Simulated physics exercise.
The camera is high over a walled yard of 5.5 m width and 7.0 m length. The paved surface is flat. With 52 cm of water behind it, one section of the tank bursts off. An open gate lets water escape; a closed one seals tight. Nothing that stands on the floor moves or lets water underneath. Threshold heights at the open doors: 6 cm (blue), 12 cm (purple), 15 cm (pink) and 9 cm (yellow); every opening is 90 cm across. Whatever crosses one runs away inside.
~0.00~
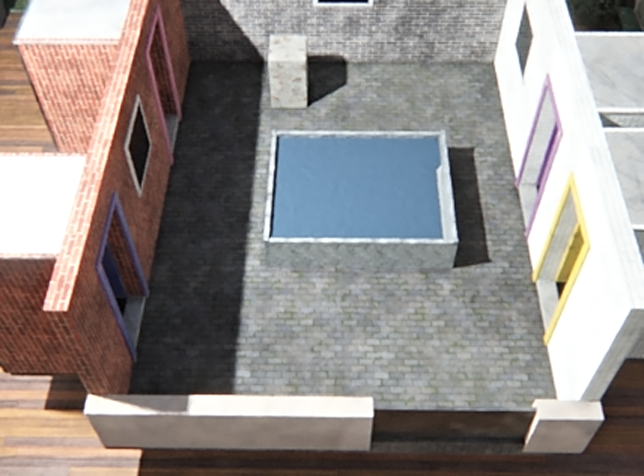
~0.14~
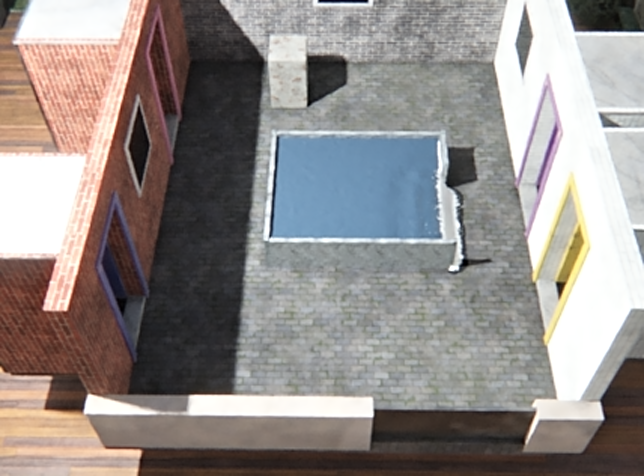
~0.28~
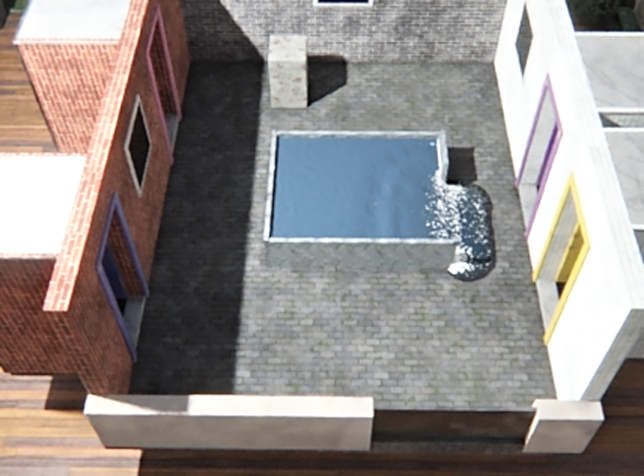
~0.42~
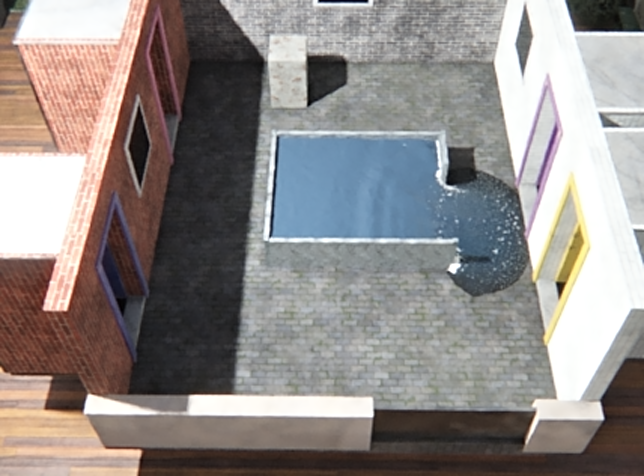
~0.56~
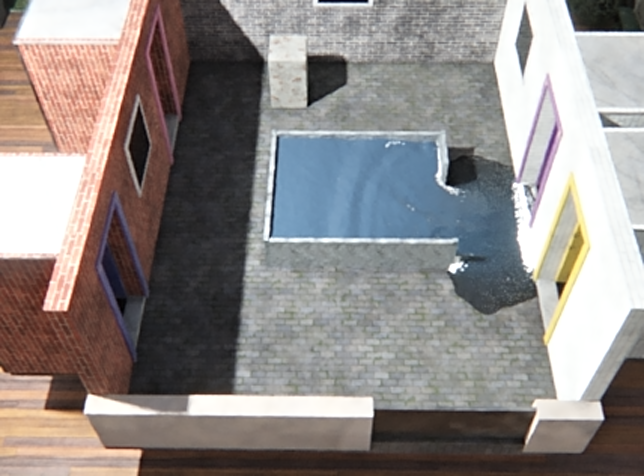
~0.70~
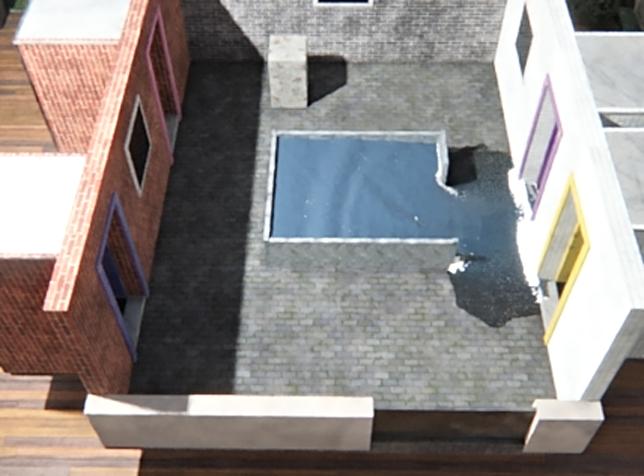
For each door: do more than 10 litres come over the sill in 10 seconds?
Door by door: At the blue door it goes over the limit; at the purple door it passes the limit; at the pink door it keeps below the limit; at the yellow door it goes over the limit.
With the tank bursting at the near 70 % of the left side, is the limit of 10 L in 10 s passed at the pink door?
Then: Pink under.
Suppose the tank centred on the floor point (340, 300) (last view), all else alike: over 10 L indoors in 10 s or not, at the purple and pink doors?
Against that limit: Purple under, pink below.
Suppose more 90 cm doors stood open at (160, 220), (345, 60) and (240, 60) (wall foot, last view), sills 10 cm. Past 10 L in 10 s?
In that order: Below, below, under.
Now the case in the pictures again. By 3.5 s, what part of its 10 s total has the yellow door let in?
About 75 per cent.
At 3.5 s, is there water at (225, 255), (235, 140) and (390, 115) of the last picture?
In that order: Not reached, not reached, under water.
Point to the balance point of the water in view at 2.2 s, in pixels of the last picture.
At about (406, 223).
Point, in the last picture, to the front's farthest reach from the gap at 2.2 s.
Near (491, 67).
After 1.4 s water covers 10 % of the floor and is deepest (39 cm) near (523, 242); blue door not reached, purple door 34 cm at the sill, 96 L in, pink door not reached, yellow door 18 cm at the sill, 4 L in.
After 2.2 s water covers 25 % of the floor and is deepest (38 cm) near (523, 242); blue door not reached, purple door 34 cm at the sill, 214 L in, pink door not reached, yellow door 20 cm at the sill, 34 L in.
After 3.5 s water covers 40 % of the floor and is deepest (26 cm) near (540, 412); blue door not reached, purple door 25 cm at the sill, 358 L in, pink door not reached, yellow door 15 cm at the sill, 77 L in.
After 6.0 s water covers 75 % of the floor and is deepest (16 cm) near (511, 242); blue door 11 cm at the sill, 10 L in, purple door 16 cm at the sill, 420 L in, pink door not reached, yellow door 11 cm at the sill, 96 L in.
After 10.0 s water covers 100 % of the floor and is deepest (10 cm) near (138, 421); blue door 9 cm at the sill, 38 L in, purple door 8 cm at the sill, 428 L in, pink door 9 cm at the sill, 0 L in, yellow door 6 cm at the sill, 100 L in.
